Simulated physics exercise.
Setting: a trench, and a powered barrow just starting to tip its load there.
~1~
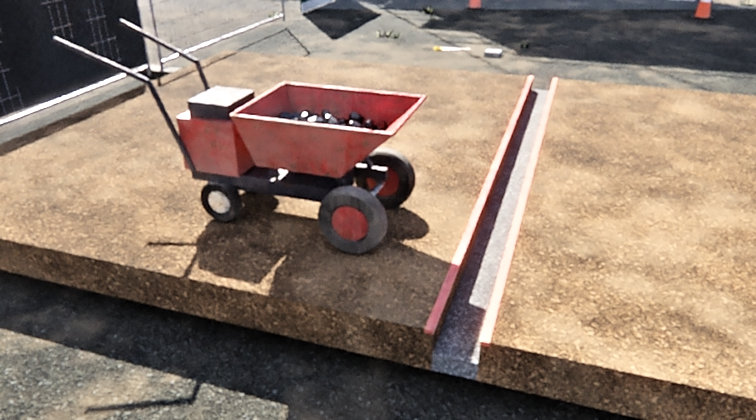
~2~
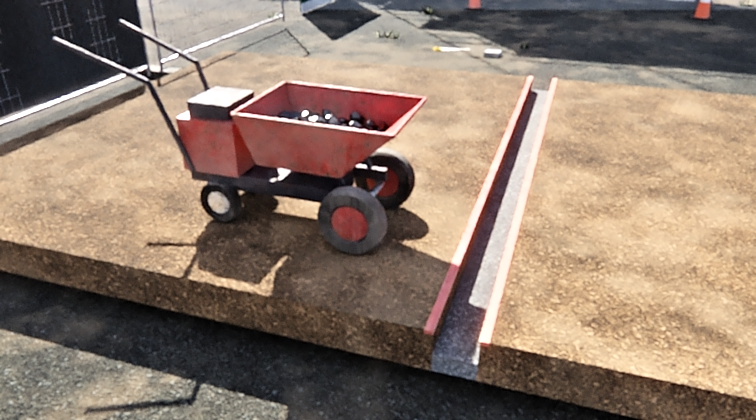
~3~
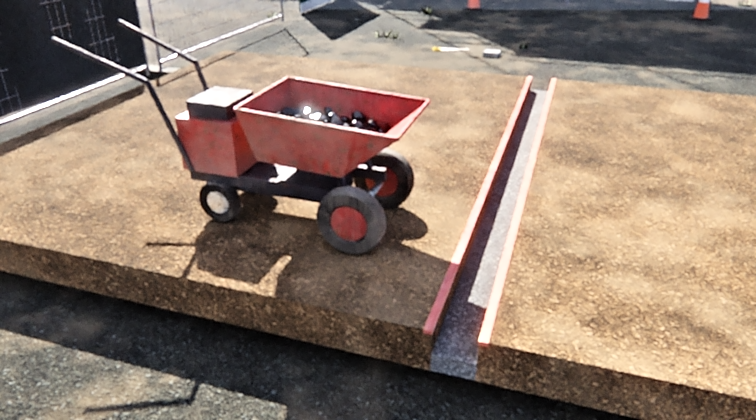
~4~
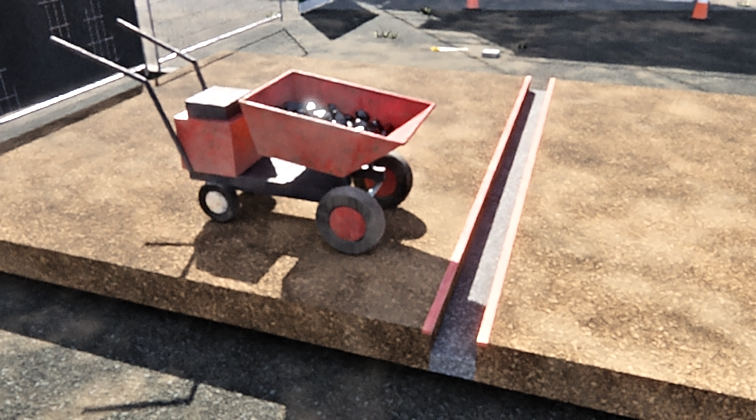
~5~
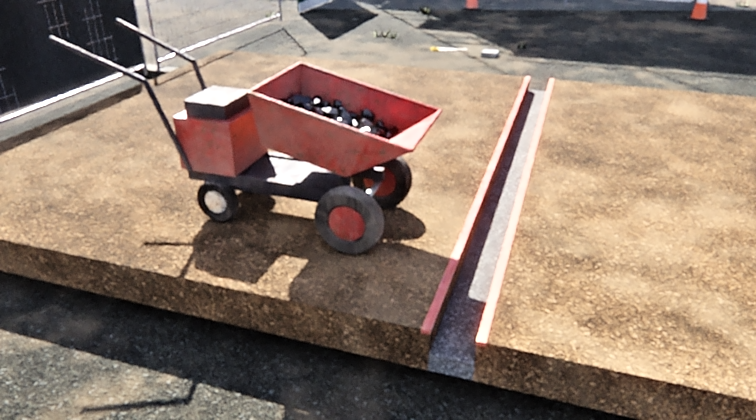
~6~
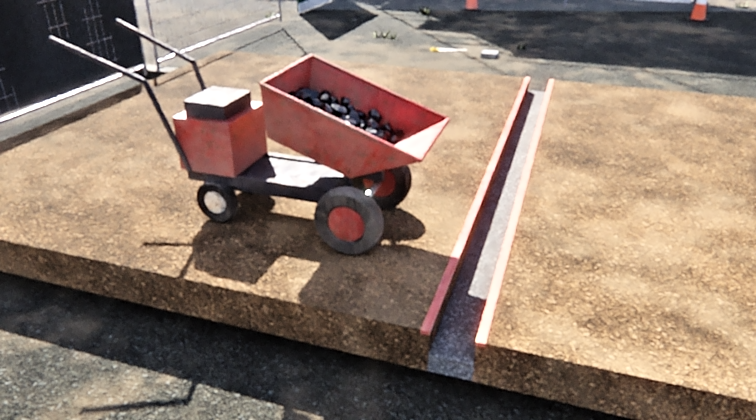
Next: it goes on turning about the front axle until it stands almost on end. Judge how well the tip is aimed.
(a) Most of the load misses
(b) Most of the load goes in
Answer: B.
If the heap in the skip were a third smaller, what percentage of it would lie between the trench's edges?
My estimate is near 90 per cent.
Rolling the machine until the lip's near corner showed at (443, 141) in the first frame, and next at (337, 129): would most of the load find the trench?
Place one: The lesser share; place two: The lesser share.
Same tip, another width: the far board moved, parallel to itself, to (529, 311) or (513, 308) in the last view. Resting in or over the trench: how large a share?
About 100 %, then 90 %.
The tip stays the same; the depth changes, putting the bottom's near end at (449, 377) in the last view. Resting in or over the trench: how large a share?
90 %, roughly.
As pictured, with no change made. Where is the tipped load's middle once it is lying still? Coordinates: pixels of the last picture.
Once nothing moves, the middle sits near (483, 256).
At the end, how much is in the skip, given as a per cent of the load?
My estimate is about 15 per cent.
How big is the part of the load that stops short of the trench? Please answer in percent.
0 per cent.
Soon, skip tipped steeply; all in the skip.
A while on, skip tipped right over; about half in the skip; a stray few short of the trench; about half in or heaped over the trench; a stray few beyond it.
Towards the end, skip tipped right over; about a quarter in the skip; a stray few short of the trench; about two thirds in or heaped over the trench; a small part beyond it.
Finally, skip tipped right over; about a quarter in the skip; a stray few short of the trench; about two thirds in or heaped over the trench; a small part beyond it.
